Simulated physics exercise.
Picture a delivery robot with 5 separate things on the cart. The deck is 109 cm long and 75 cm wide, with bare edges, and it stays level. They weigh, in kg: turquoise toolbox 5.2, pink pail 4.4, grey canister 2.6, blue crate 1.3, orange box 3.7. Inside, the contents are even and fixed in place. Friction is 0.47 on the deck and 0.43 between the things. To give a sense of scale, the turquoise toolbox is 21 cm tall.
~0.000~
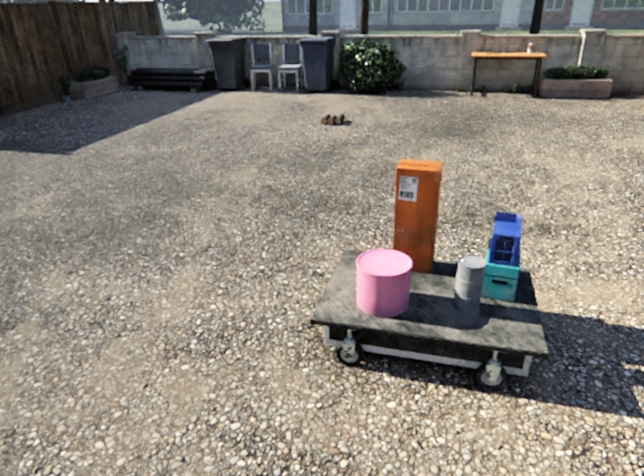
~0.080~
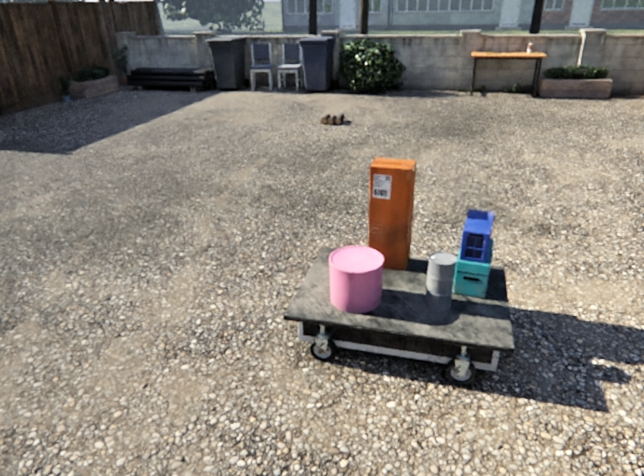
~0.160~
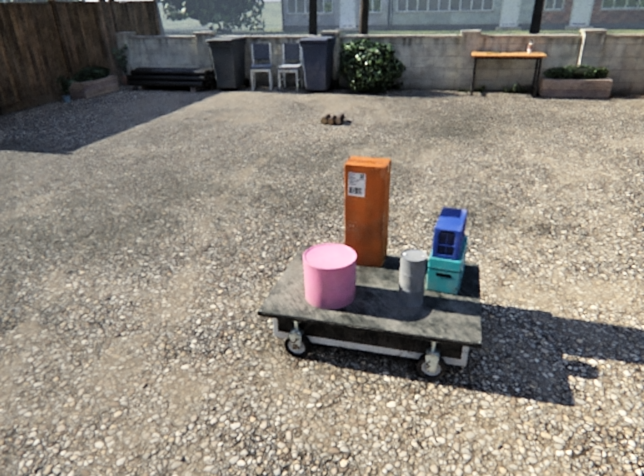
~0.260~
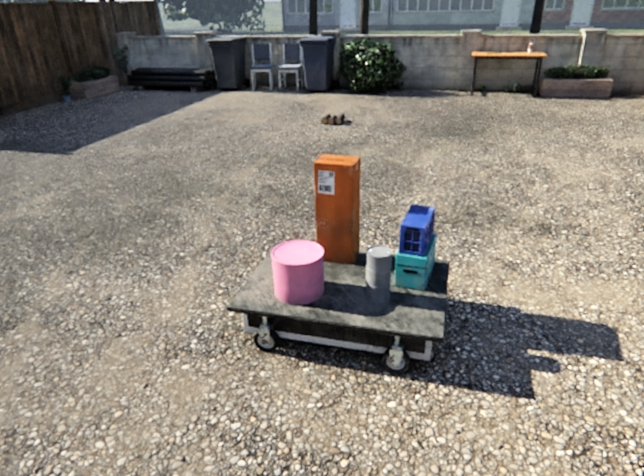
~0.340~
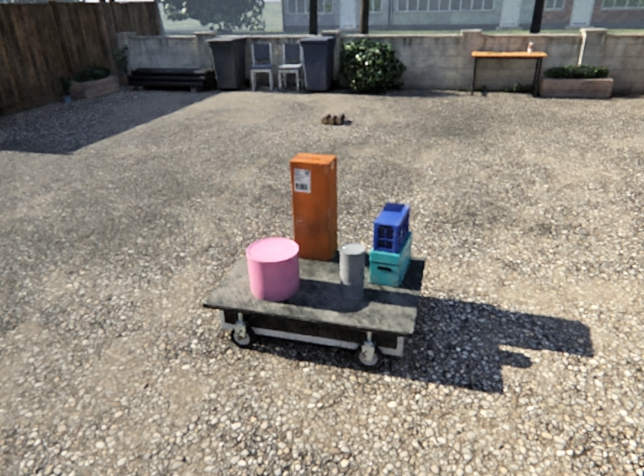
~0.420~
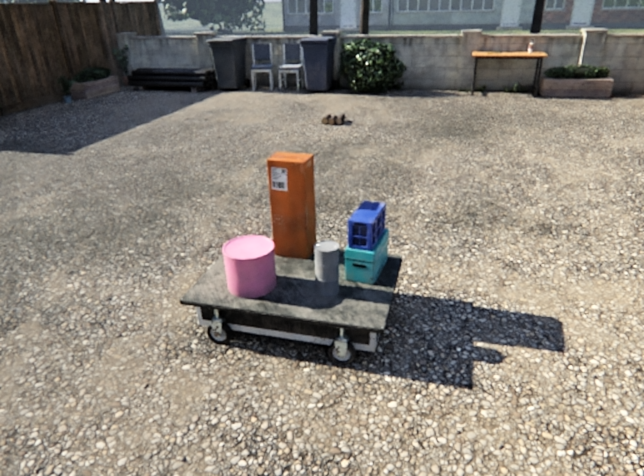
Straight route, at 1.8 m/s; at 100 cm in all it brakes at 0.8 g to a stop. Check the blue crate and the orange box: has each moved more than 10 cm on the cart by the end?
The blue crate is too far from where it started, the orange box is too far from where it started.
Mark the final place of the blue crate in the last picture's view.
It comes to rest near (245, 243).
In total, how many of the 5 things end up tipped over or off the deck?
I get 2.
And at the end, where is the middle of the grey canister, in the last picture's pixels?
Roughly pixel (231, 257).
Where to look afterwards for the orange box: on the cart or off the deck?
When everything stops, the orange box is out of bounds.
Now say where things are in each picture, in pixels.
In the first frame, 0 cm covered; blue crate (505, 238); orange box (416, 217).
In the second frame, 14 cm covered; grey canister (440, 281); turquoise toolbox (474, 266).
In the third frame, 29 cm covered; pink pail (330, 276); grey canister (412, 278).
In the fourth frame, 47 cm covered; turquoise toolbox (416, 259); pink pail (299, 272).
In the fifth frame, 61 cm covered; grey canister (352, 271); turquoise toolbox (391, 256).
In the sixth frame, 76 cm covered; blue crate (367, 225); orange box (293, 207).
After 0.82 s, 121 cm covered, stopped; orange box leaning 19° near (210, 196); blue crate slid 15 cm near (270, 216); grey canister slid 11 cm.
After 1.22 s, 121 cm covered, stopped; orange box now off the deck; blue crate on its side near (244, 242); pink pail slid 14 cm.
At rest (2.4 s), off the deck, orange box; tipped over on the cart, blue crate; not toppled but over 10 cm from the start, turquoise toolbox, pink pail and grey canister. In the last view, blue crate near (245, 243), orange box near (86, 248).
